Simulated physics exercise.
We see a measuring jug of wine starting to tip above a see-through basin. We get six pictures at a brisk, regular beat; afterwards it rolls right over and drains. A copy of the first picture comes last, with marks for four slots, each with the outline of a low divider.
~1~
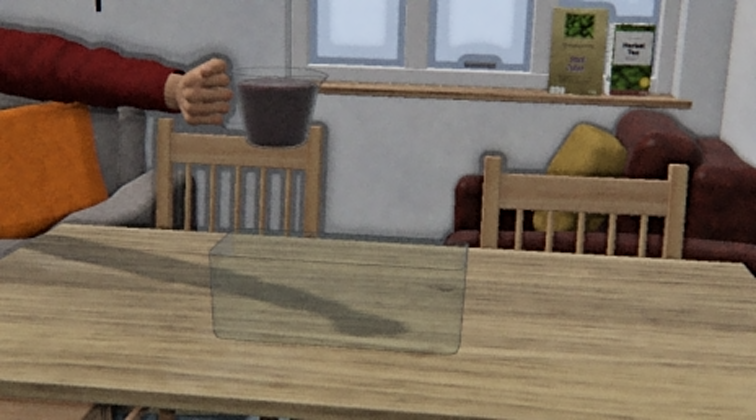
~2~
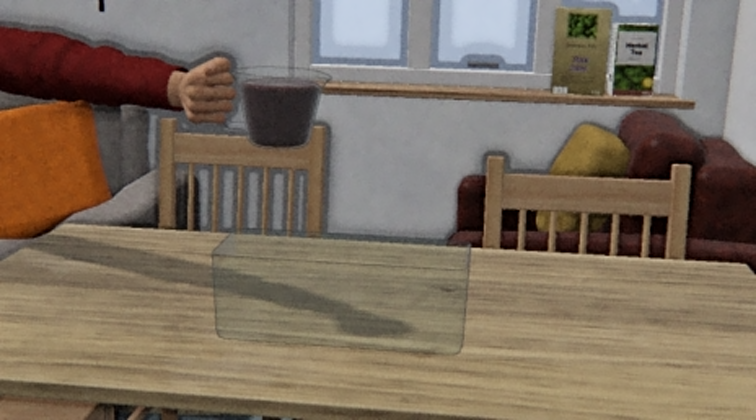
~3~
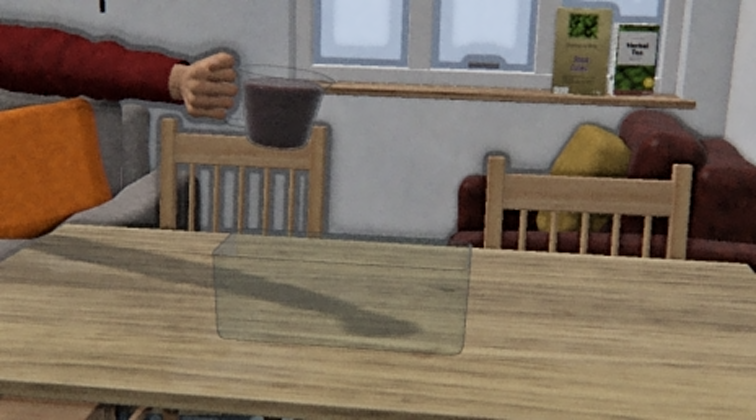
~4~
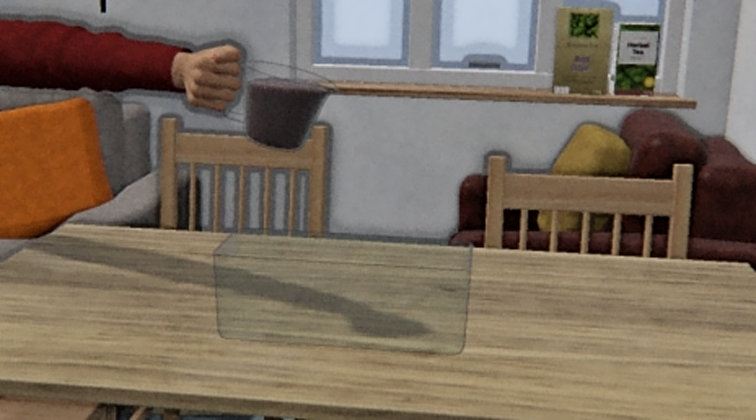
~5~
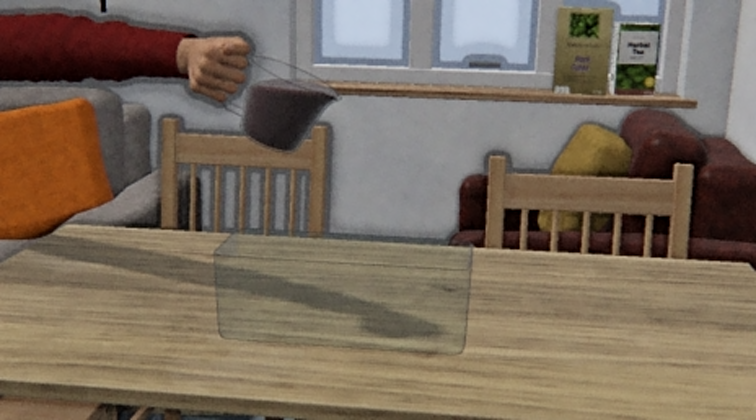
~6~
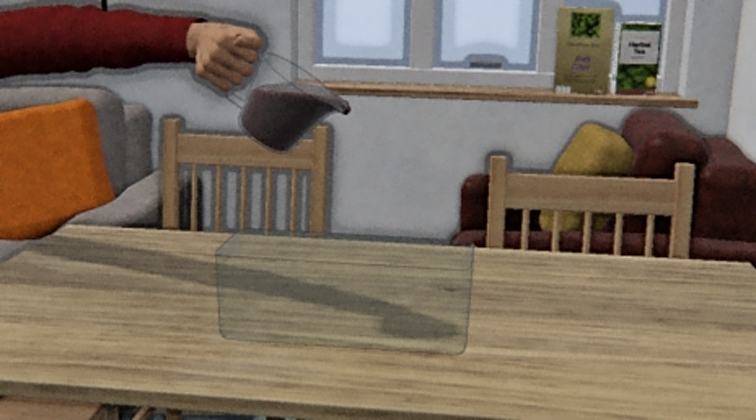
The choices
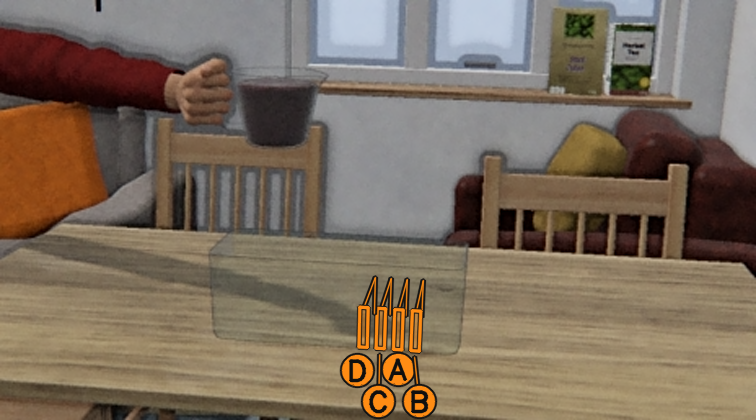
Above a clear basin on a wooden table, a hand tilts a jug of dark wine rightward to its lip.
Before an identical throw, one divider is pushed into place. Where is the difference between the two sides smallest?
Take D.
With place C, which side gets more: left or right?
The left side.
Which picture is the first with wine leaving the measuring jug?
In picture 6.
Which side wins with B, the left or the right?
The left one.
On the marked copy, A at (397, 355); B at (414, 357); C at (379, 354); D at (362, 353).
With A, about 91 % ends left of the wall and 4 % right of it; 5 % is lost outside.
With B, about 93 % ends left of the wall and 5 % right of it.
With C, about 74 % ends left of the wall and 22 % right of it; 4 % is lost outside.
With D, about 47 % ends left of the wall and 51 % right of it.
